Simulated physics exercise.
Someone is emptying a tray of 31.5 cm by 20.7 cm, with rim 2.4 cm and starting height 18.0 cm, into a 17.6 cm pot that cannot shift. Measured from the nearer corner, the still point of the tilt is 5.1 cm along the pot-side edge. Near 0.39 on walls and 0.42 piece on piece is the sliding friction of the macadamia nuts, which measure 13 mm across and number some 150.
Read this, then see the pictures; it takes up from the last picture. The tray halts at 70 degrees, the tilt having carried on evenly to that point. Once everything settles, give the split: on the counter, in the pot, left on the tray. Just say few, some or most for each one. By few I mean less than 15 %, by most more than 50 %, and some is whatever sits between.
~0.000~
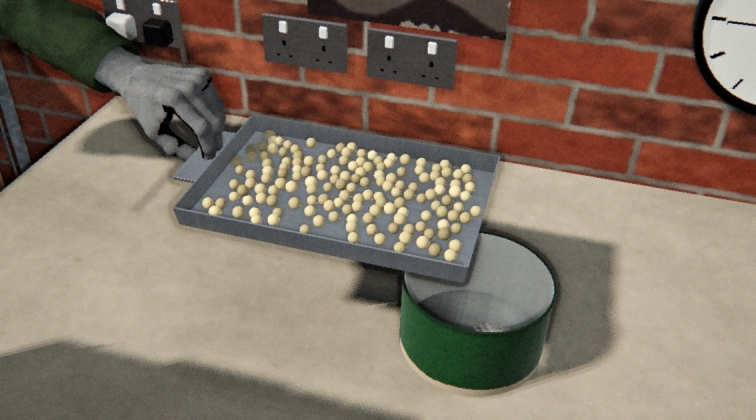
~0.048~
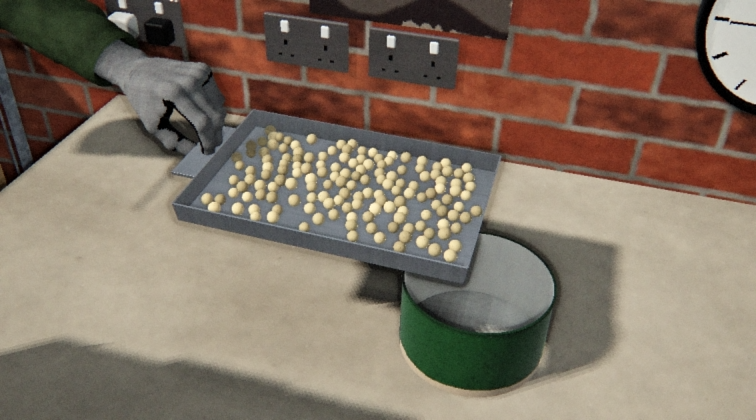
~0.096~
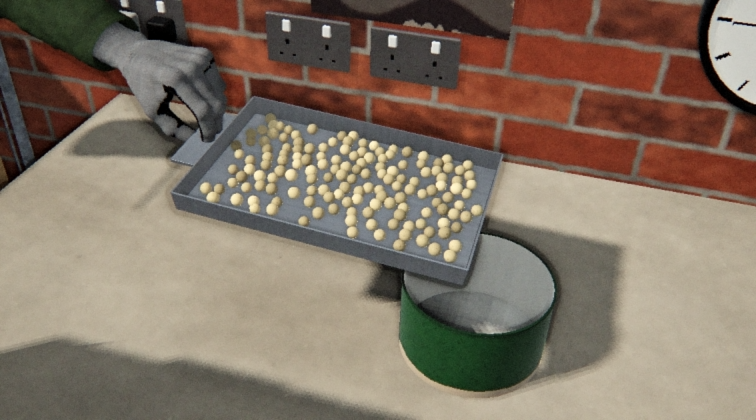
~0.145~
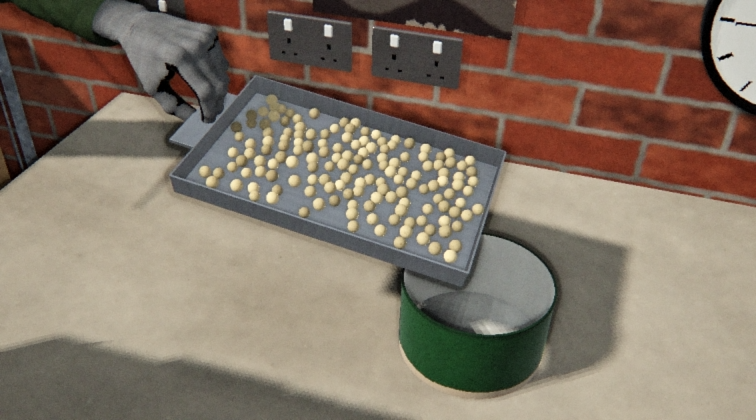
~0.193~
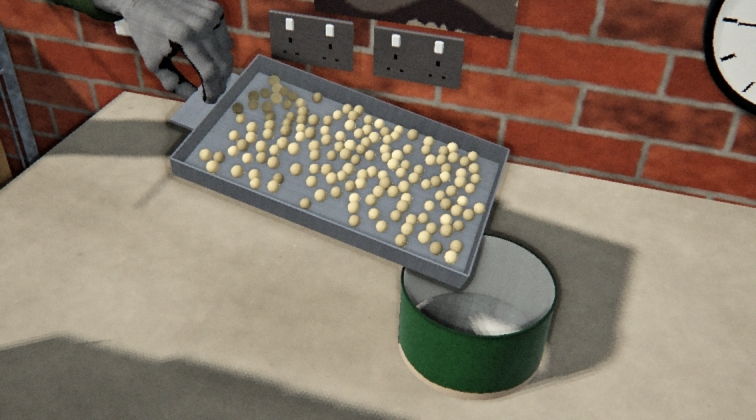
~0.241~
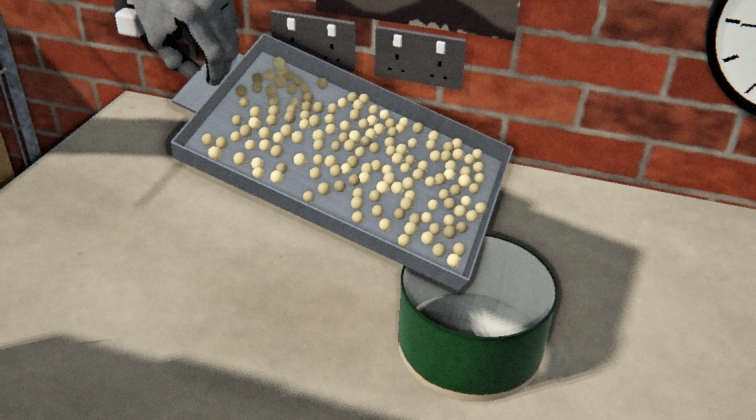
I would say counter some, pot few, tray most.
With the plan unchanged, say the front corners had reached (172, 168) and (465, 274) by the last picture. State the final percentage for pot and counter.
Split: Pot = 0, counter = 5.
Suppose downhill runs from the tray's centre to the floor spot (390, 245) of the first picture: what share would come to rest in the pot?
I'd say close to 0 %.
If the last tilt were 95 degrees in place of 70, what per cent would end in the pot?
Around 25 per cent, then.
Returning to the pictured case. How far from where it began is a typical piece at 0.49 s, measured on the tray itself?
About 7 cm.
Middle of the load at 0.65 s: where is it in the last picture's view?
The middle of the load should be near (462, 200) then.
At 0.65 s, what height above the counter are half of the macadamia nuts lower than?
I'd put it near 24 cm.
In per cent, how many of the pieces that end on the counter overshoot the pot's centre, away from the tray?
90 per cent.
After 0.49 s, tilt 45 degrees; the tray holds 100 %, the pot 0 %.
After 0.65 s, tilt 62 degrees; the tray holds 100 %, the pot 0 %.
Then, at 0.94 s, tilt 70 degrees; the tray holds 75 %, the pot 5 %.
By 2.0 s all is still; counter 30 %, pot 5 %, tray 65 %.
